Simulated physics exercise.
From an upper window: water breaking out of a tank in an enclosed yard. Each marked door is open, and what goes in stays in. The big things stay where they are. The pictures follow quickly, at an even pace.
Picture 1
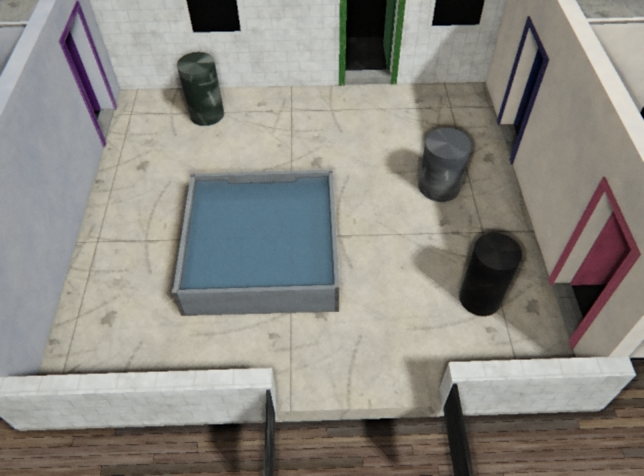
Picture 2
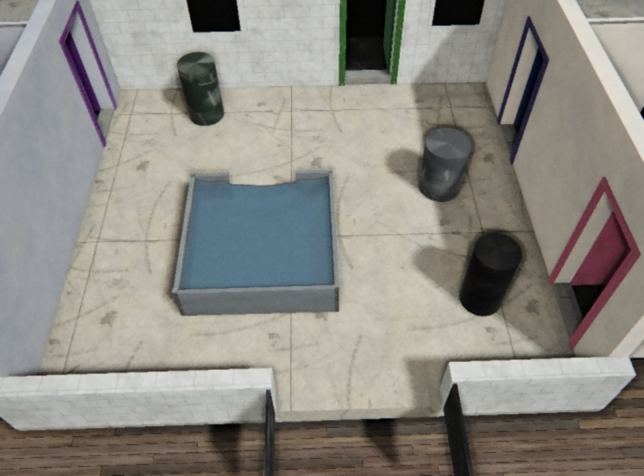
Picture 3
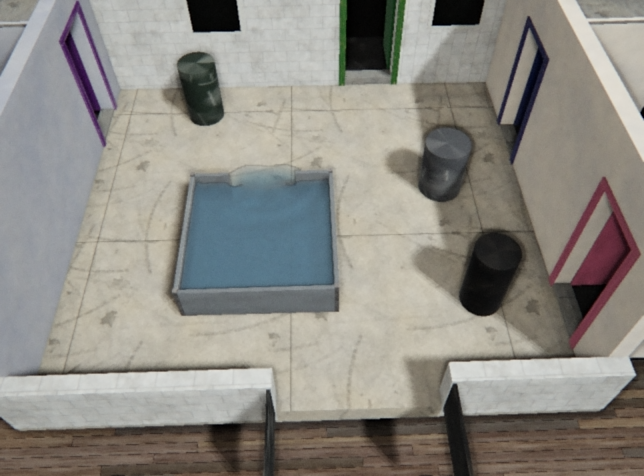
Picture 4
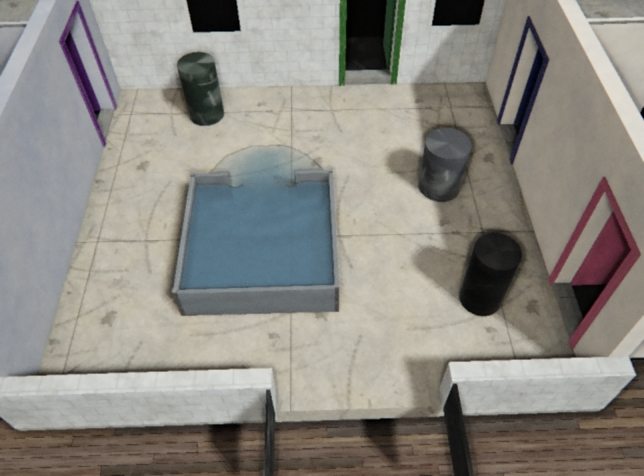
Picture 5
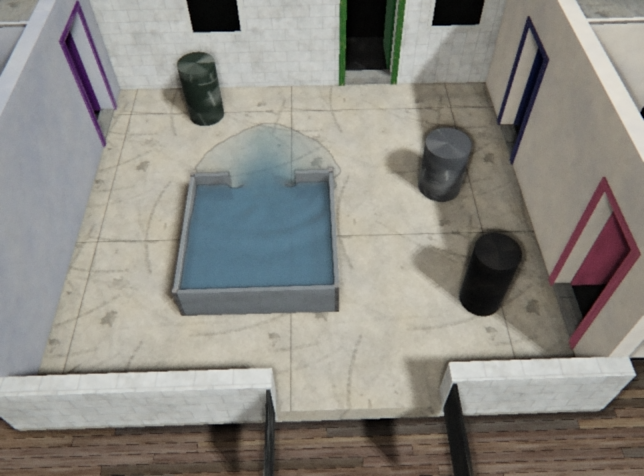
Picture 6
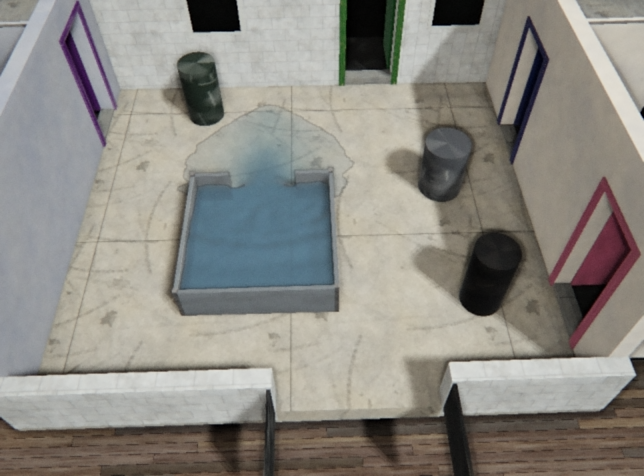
Water pouring through a gap in the far side of a square tank, fanning out across the pale yard floor.
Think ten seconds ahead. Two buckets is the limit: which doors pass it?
In the end: The pink door admits no more than that; the green door admits no more than that; the blue door lets in a lot; the purple door lets in a lot.
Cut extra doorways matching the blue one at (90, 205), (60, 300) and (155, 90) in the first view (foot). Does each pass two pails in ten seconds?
In turn: Lets less in, keeps below it, lets more in.
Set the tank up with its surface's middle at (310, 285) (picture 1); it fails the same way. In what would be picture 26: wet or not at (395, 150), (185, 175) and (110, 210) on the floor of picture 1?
In that order: Flooded, covered, not flooded.
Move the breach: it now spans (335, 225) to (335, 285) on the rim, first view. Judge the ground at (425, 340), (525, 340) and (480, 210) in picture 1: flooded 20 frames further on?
One after the other: Awash, covered, covered.
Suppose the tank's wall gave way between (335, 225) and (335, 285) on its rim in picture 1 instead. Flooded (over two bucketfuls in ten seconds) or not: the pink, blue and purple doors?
Pink door passes that mark, blue door takes more, purple door is under.
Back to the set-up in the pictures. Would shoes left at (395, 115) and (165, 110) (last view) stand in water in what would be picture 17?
In that order: Flooded, wet.
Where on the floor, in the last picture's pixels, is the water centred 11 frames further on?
Around (267, 201).
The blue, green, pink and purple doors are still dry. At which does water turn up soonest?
It is the green-painted one.
A moment on, water covers 20 % of the floor; the pink door not reached, the green door not reached, the blue door not reached, the purple door not reached.
Next, water covers 30 % of the floor; the pink door not reached, the green door wet at the sill, nothing in, the blue door not reached, the purple door wet at the sill, nothing in.
Then, water covers 35 % of the floor; the pink door not reached, the green door wet at the sill, nothing in, the blue door wet at the sill, nothing in, the purple door over two buckets in.
Later, water covers 60 % of the floor; the pink door wet at the sill, nothing in, the green door wet at the sill, nothing in, the blue door over two buckets in, the purple door over two buckets in.
In the end, water covers 85 % of the floor; the pink door wet at the sill, nothing in, the green door wet at the sill, nothing in, the blue door far over two buckets in, the purple door far over two buckets in.
